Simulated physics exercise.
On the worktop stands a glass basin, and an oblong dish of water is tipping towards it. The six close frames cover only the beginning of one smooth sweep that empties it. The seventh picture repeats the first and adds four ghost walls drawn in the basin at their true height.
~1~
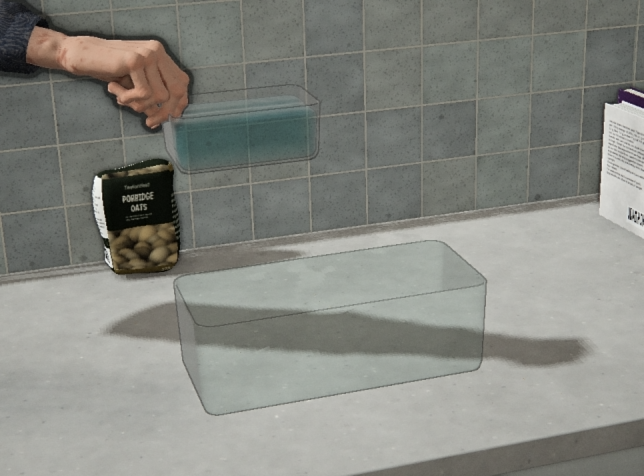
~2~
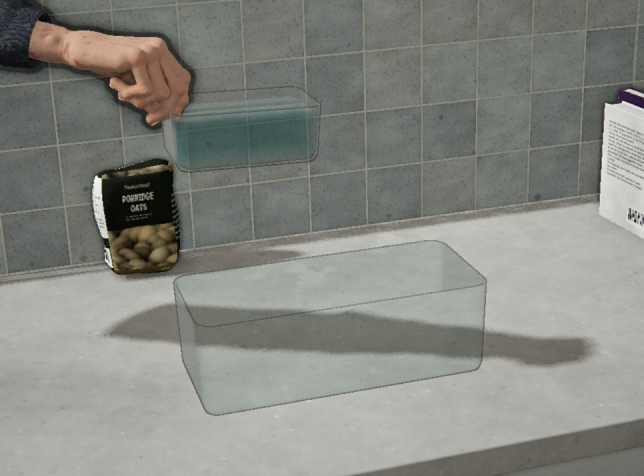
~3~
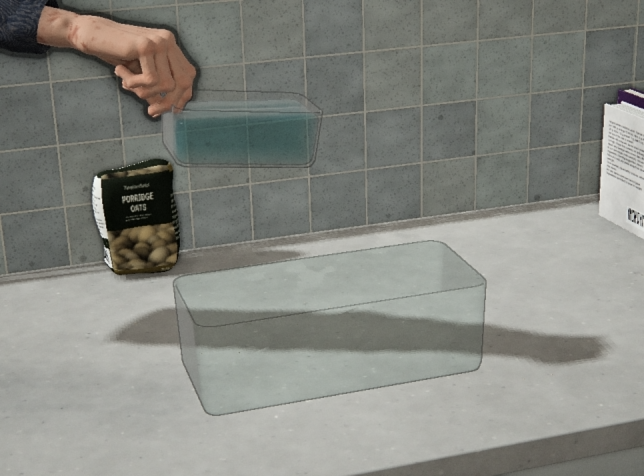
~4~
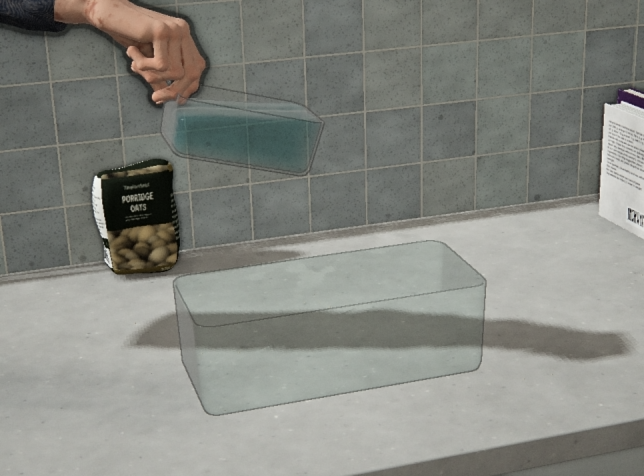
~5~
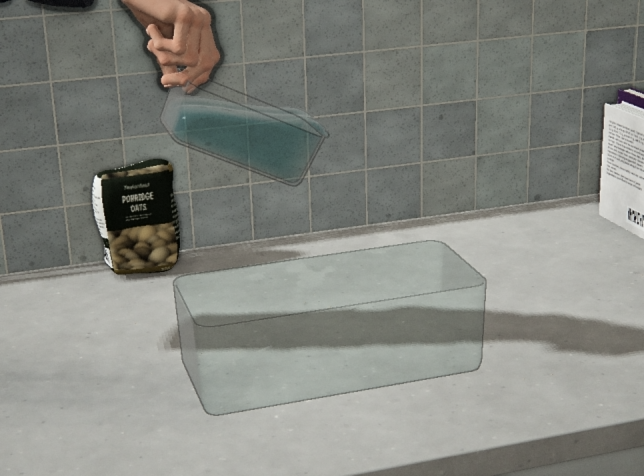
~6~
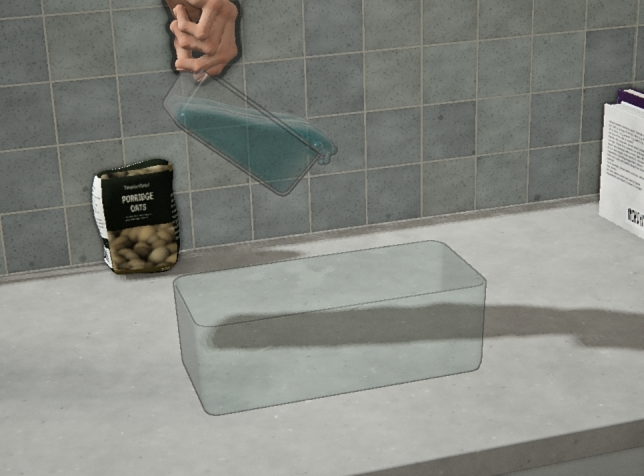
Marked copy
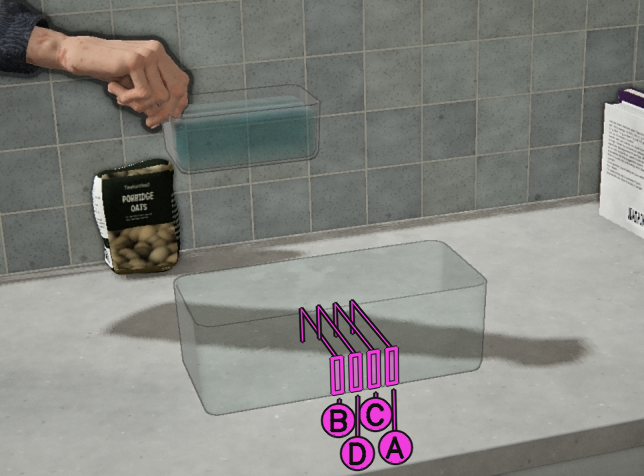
Clear oblong dish of blue-green water tilting rightward in a hand above a glass basin, water starting to slip over its lip.
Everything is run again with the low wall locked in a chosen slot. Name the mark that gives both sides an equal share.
A.
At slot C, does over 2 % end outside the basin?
Yes.
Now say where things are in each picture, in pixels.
Upright, lip at (308, 93); basin from (203, 414) to (481, 366); nothing has left yet.
Upright, lip at (309, 95); nothing has left yet.
Tipped about 7°, lip at (311, 102); nothing has left yet.
Tipped about 16°, lip at (313, 113); nothing has left yet.
Tipped about 27°, lip at (314, 127); water is over the lip, down to (314, 127).
Tipped about 40°, lip at (311, 144); water is over the lip, down to (315, 158).
On the marked copy, A at (393, 390); B at (339, 399); C at (375, 393); D at (357, 396).
If A is chosen, about 48 % ends left of the wall and 42 % right of it; 10 % is lost outside.
If B is chosen, about 15 % ends left of the wall and 76 % right of it; 9 % is lost outside.
If C is chosen, about 32 % ends left of the wall and 59 % right of it; 8 % is lost outside.
If D is chosen, about 21 % ends left of the wall and 69 % right of it; 9 % is lost outside.
